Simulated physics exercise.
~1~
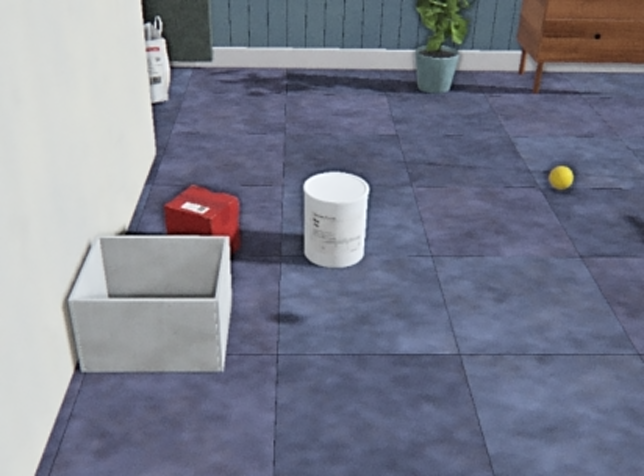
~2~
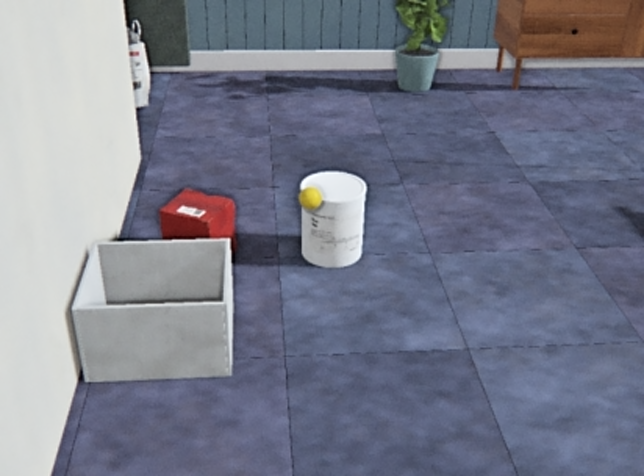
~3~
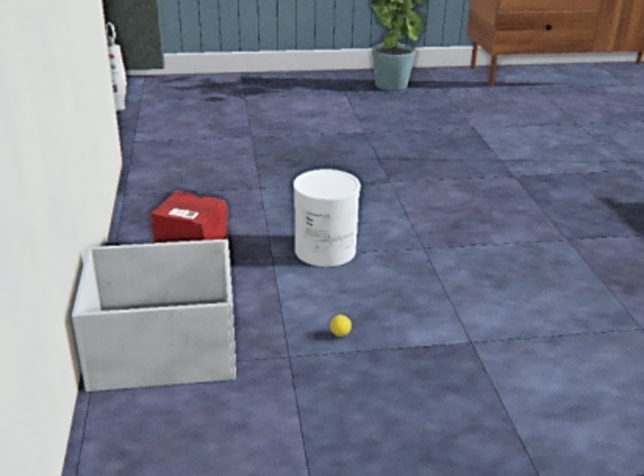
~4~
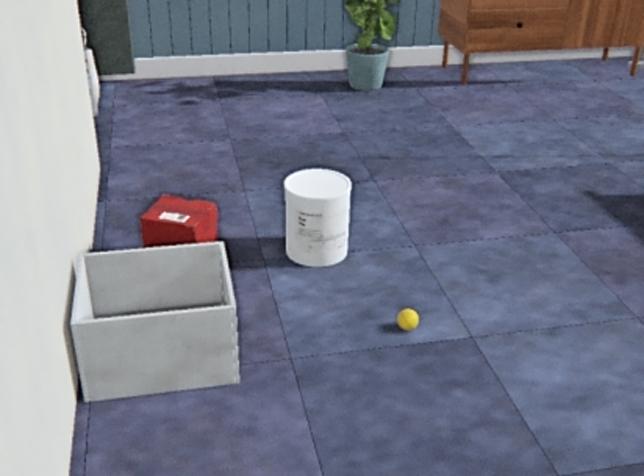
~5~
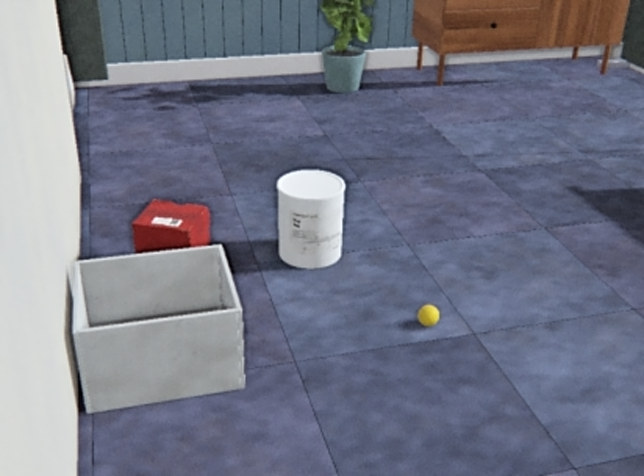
At first, a yellow lemon, looking like a small ball, is at the right above a blue tiled floor, while an open grey box sits at the left near a red parcel and a white pail. The lemon travels left towards the box and appears in front of the pail's rim. It then drops to the floor in front of the pail, short of the box. From there it moves back to the right, away from the box, as the view drifts slightly. It ends on the tiles outside the box, with the parcel and pail still in place.
